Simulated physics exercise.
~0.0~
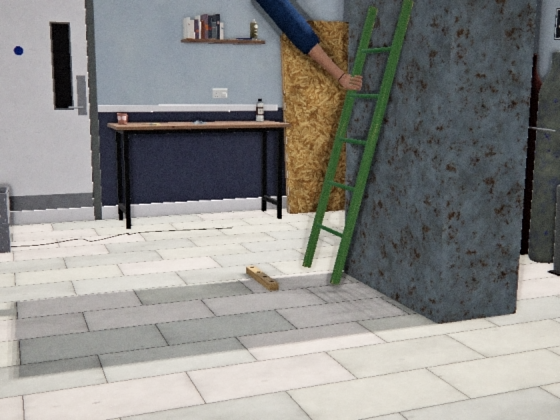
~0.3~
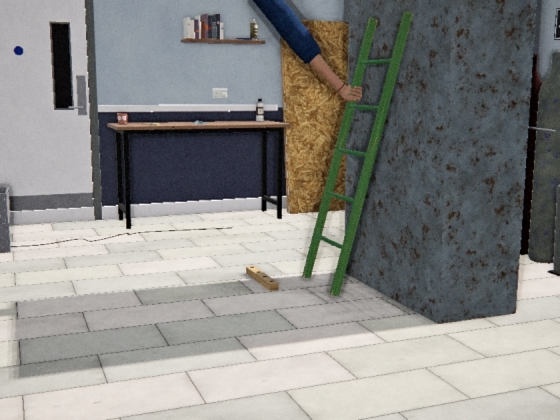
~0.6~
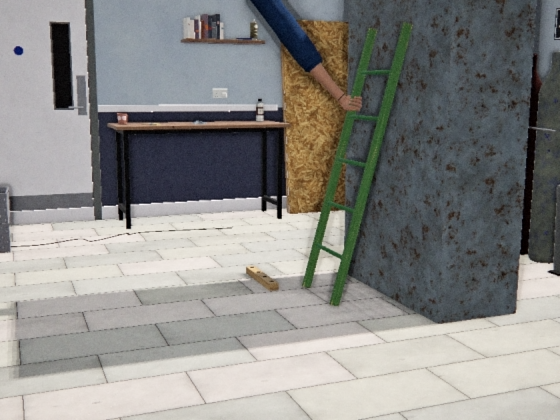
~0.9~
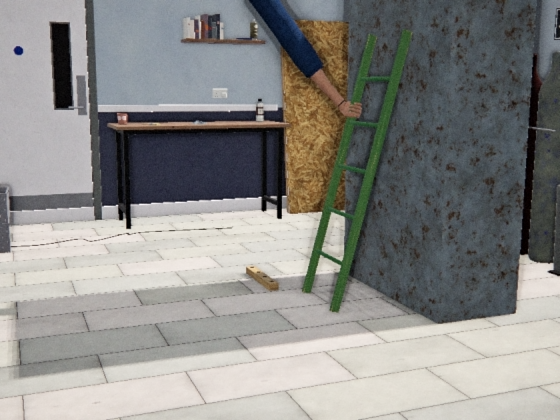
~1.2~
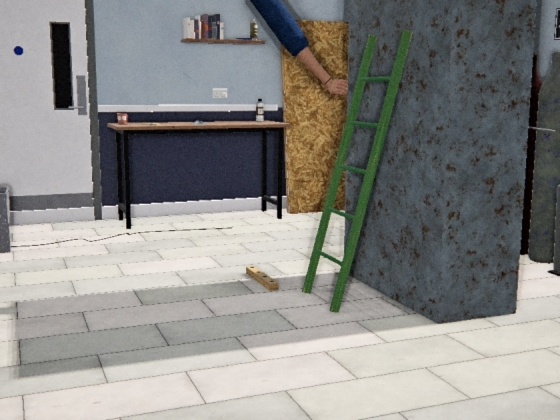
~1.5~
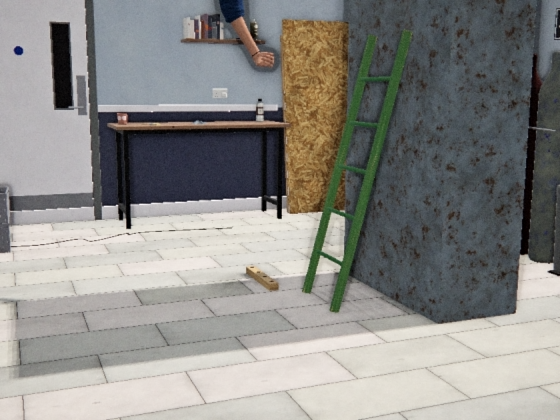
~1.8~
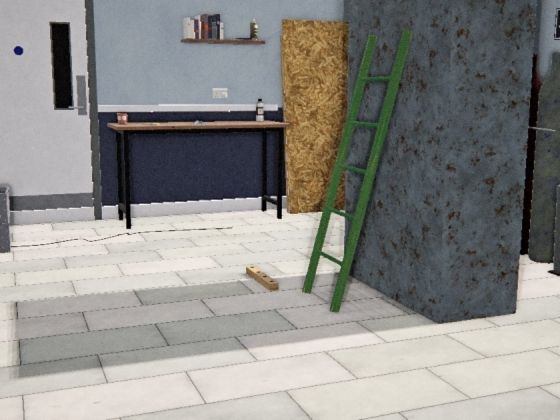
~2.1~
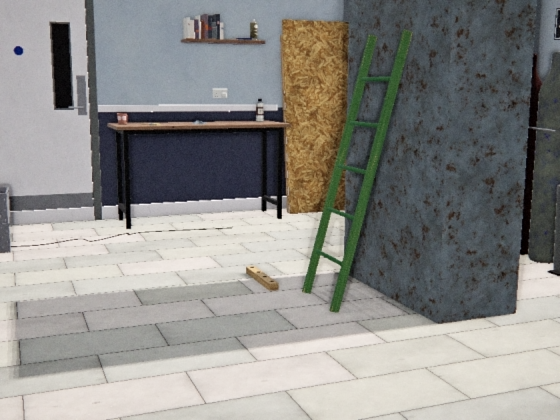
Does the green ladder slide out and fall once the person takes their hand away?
No, the green ladder stays leaning against the tall dark cupboard after the hand lets go.
